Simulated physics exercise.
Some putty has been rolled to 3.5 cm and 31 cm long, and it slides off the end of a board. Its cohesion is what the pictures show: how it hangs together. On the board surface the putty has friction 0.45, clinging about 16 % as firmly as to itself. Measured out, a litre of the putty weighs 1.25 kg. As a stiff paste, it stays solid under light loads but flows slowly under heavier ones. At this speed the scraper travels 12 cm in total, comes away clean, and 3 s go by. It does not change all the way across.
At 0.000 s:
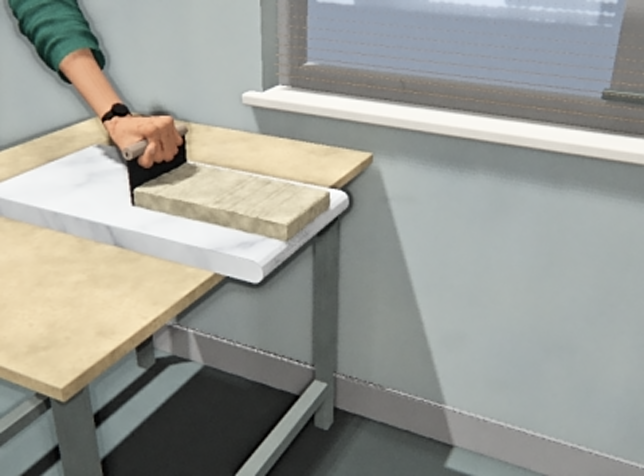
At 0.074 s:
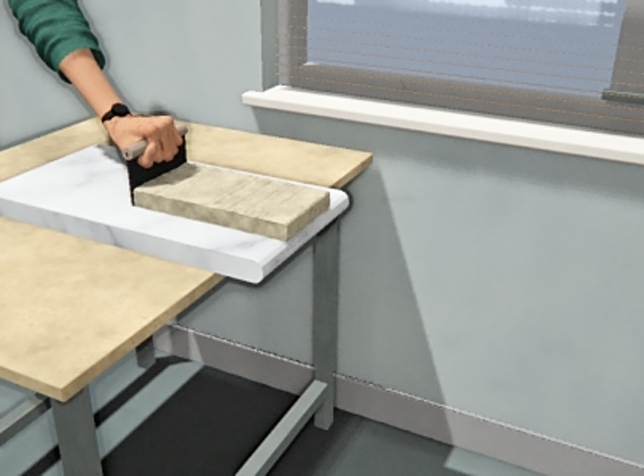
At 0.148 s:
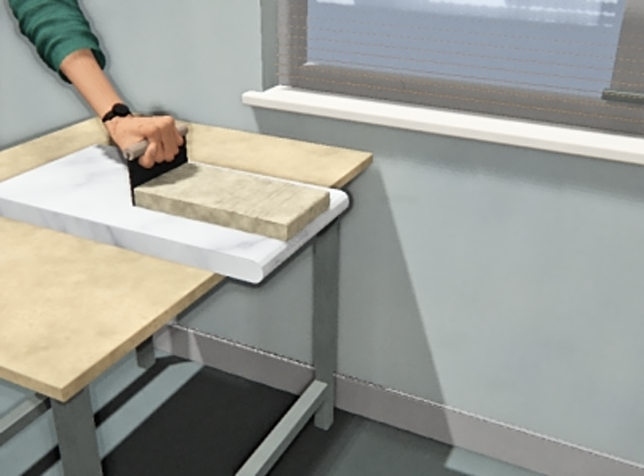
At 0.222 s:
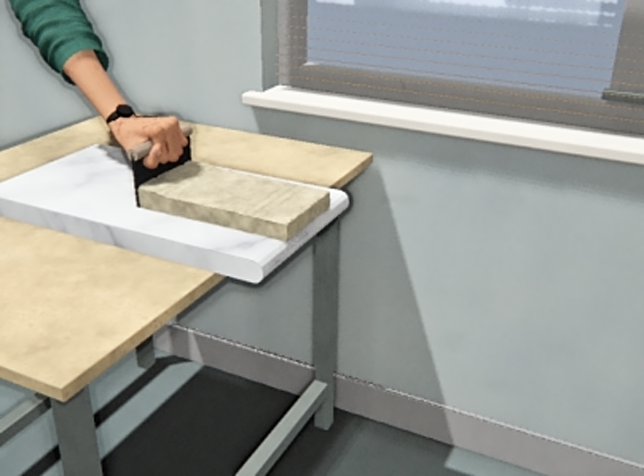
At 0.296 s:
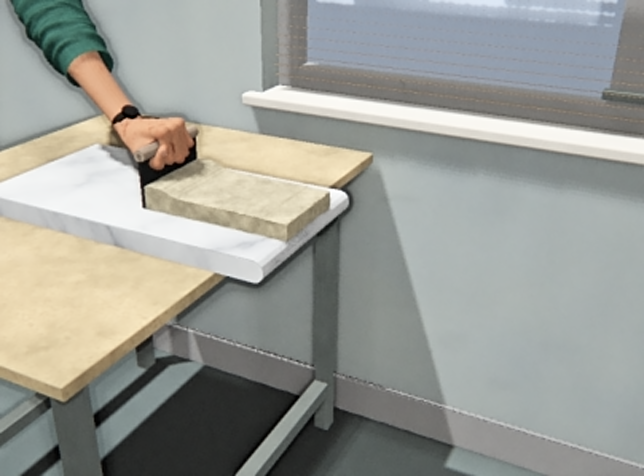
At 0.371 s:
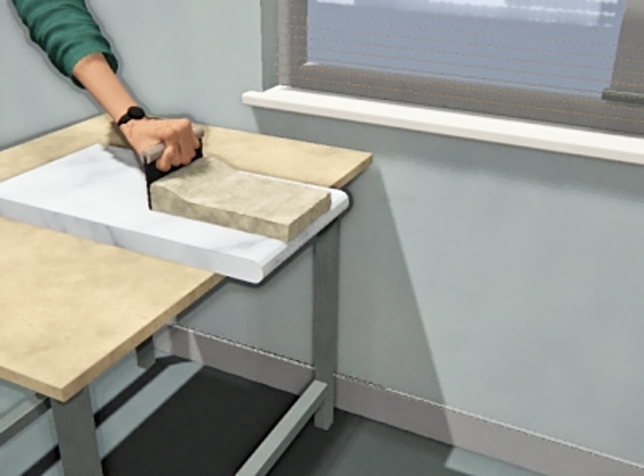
A hand in a green sleeve and dark watch, seen from above at an angle in a grey-walled room, grips a black scraper on a pale wooden table. A beige slab of putty lies right of the blade on a white marbled board, with a window and white sill at upper right. At first nothing moves, then the hand pushes the scraper slightly rightward, rumpling the slab's near-blade end while its far edge barely shifts, the camera still.
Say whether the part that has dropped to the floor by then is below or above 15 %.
I would say above.
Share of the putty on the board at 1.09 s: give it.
Roughly 75 percent.
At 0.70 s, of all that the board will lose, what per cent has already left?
It stands at about 70 percent.
After 0.70 s, 82 % lies on the board and 0 % has fallen.
After 1.09 s, 74 % lies on the board and 0 % has fallen.
After 1.48 s, 74 % lies on the board and 24 % has fallen.
After 1.87 s, 74 % lies on the board and 24 % has fallen.
After 3.87 s, at the end, 74 % lies on the board and 24 % has fallen.
